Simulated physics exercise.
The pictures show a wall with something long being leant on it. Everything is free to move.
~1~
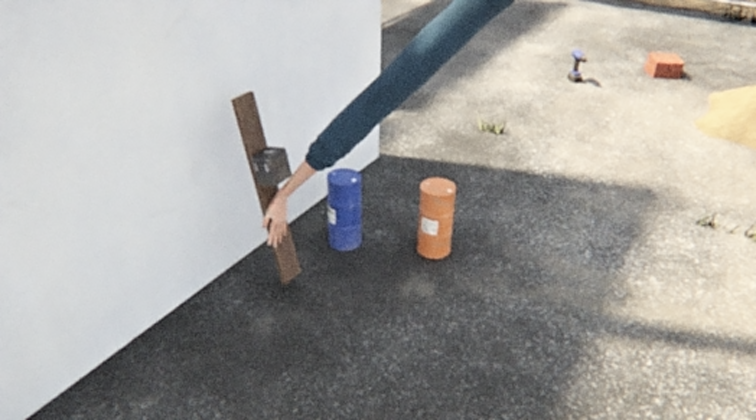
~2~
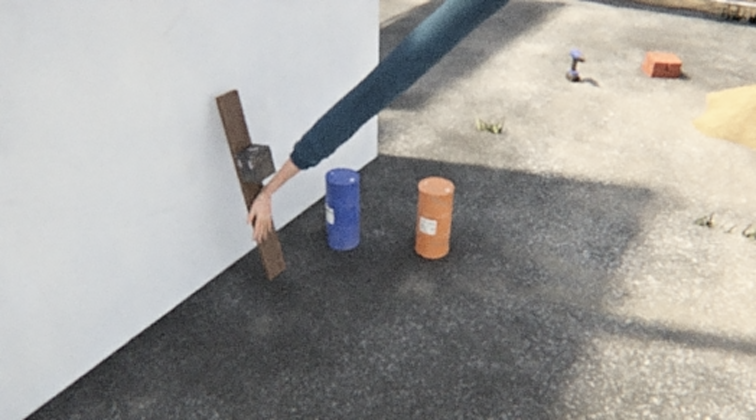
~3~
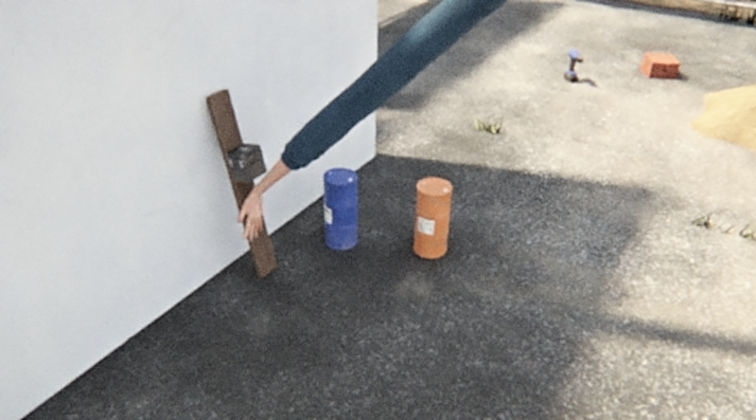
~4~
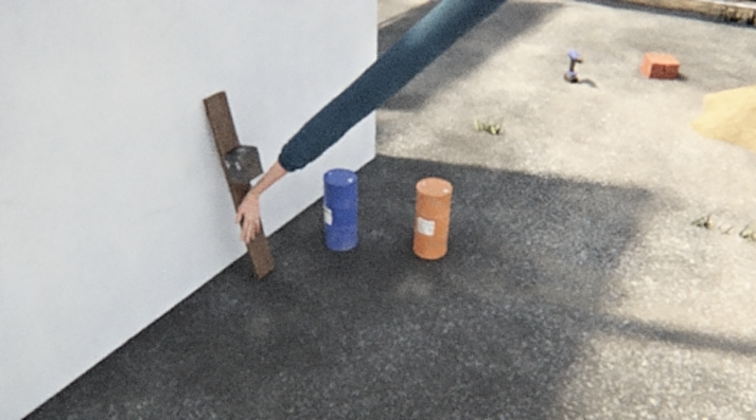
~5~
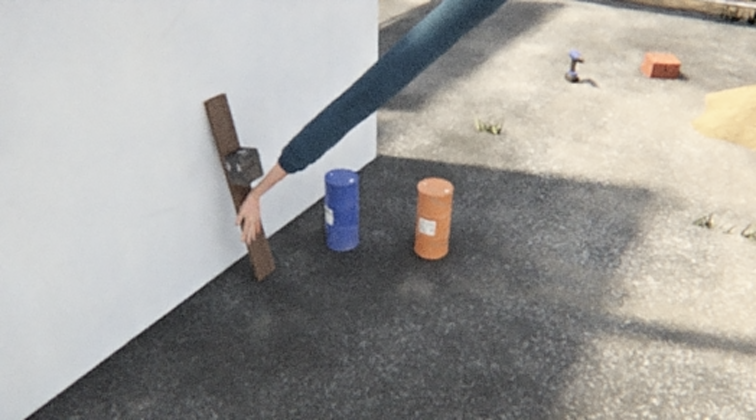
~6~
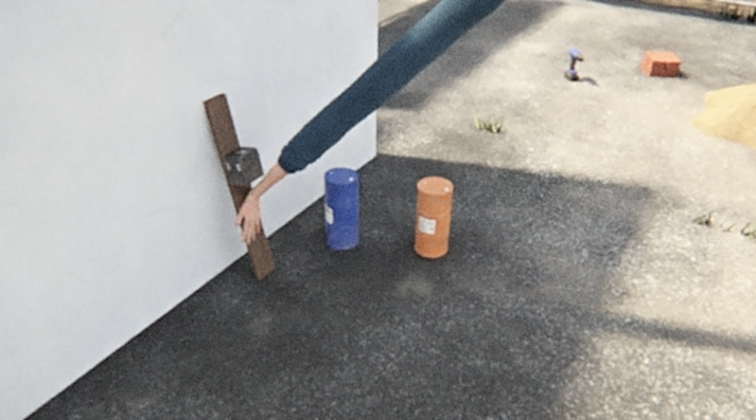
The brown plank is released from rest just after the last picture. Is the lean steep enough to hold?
Outcome: The plank remains leaning.
Then, 0.20 s later than the last frame, all is still.
Then, 0.50 s later than the last frame, brown plank resting near (242, 192).
When it is over, all 3 as before. End places, in pixels of the last picture, brown plank near (242, 192). The plank stays up.
